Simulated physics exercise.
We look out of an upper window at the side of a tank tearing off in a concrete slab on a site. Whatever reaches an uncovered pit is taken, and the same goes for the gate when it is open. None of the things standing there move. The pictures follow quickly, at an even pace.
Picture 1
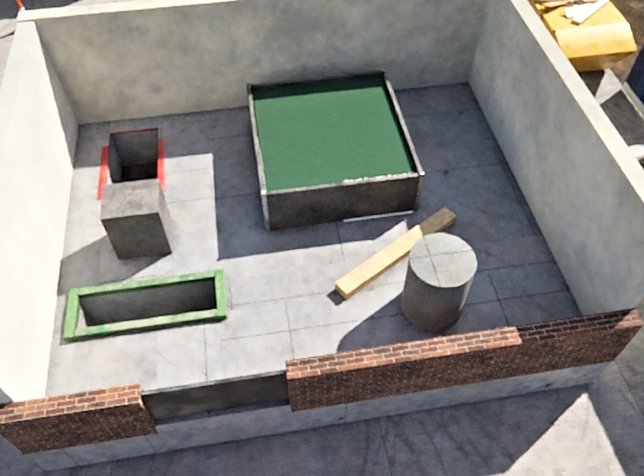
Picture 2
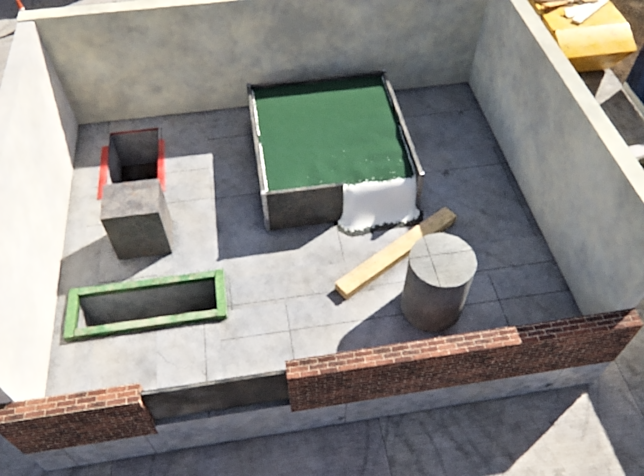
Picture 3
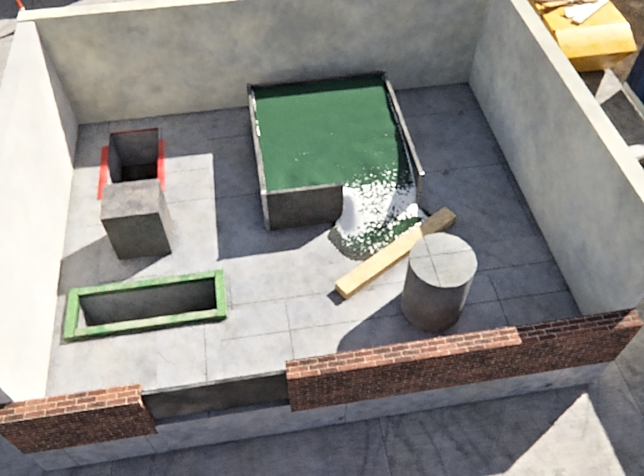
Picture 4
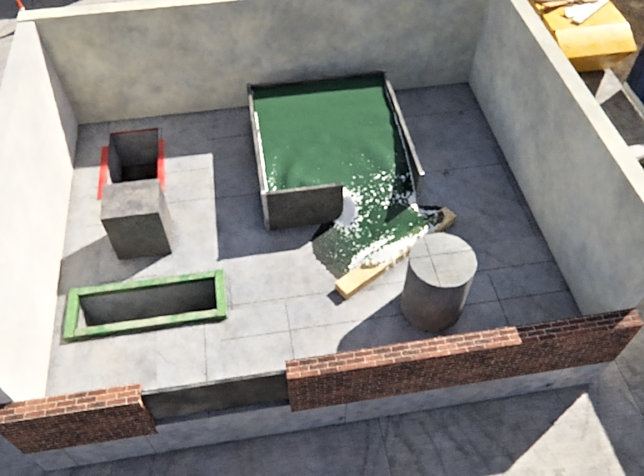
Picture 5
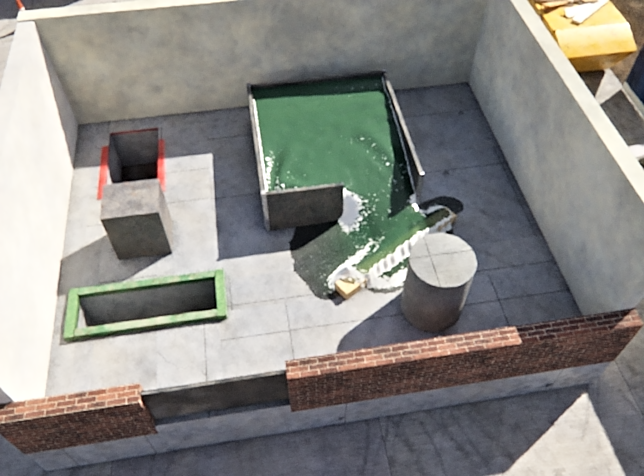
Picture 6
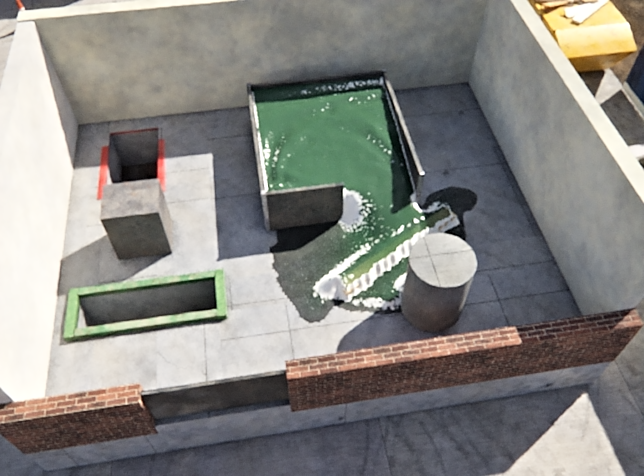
Green water poured out through a gap in the near side of a square tank, foaming white, then spread over the concrete, washed across a wooden beam and reached the base of a round block.
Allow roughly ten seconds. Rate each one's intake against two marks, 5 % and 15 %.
Ratings: Gate - below the 5 % mark; red pit - between the two marks; green pit - between the two marks.
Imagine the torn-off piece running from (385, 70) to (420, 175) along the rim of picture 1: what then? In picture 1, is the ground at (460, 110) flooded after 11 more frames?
I reckon that spot ends up drenched.
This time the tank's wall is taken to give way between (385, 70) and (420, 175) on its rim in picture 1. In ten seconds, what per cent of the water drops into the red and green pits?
Red 12 %, green 4 %.
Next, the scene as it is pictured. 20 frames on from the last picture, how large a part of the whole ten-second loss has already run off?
About 10 per cent.
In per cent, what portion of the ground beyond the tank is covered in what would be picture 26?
I'd say close to 65 per cent.
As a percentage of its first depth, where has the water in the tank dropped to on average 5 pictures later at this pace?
My best guess is about 74 per cent.
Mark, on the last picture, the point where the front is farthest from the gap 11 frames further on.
About (57, 423).
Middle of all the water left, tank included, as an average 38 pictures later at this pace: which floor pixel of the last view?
Estimate: (329, 227).
A moment on, water covers 35 % of the floor; the gate 0 %, the red pit 0 %, the green pit 0 %.
Next, water covers 50 % of the floor; the gate 0 %, the red pit 0 %, the green pit 1 %.
Then, water covers 65 % of the floor; the gate 0 %, the red pit 0 %, the green pit 2 %.
Later, water covers 90 % of the floor; the gate 0 %, the red pit 2 %, the green pit 7 %.
In the end, water covers 100 % of the floor; the gate 0 %, the red pit 8 %, the green pit 13 %.
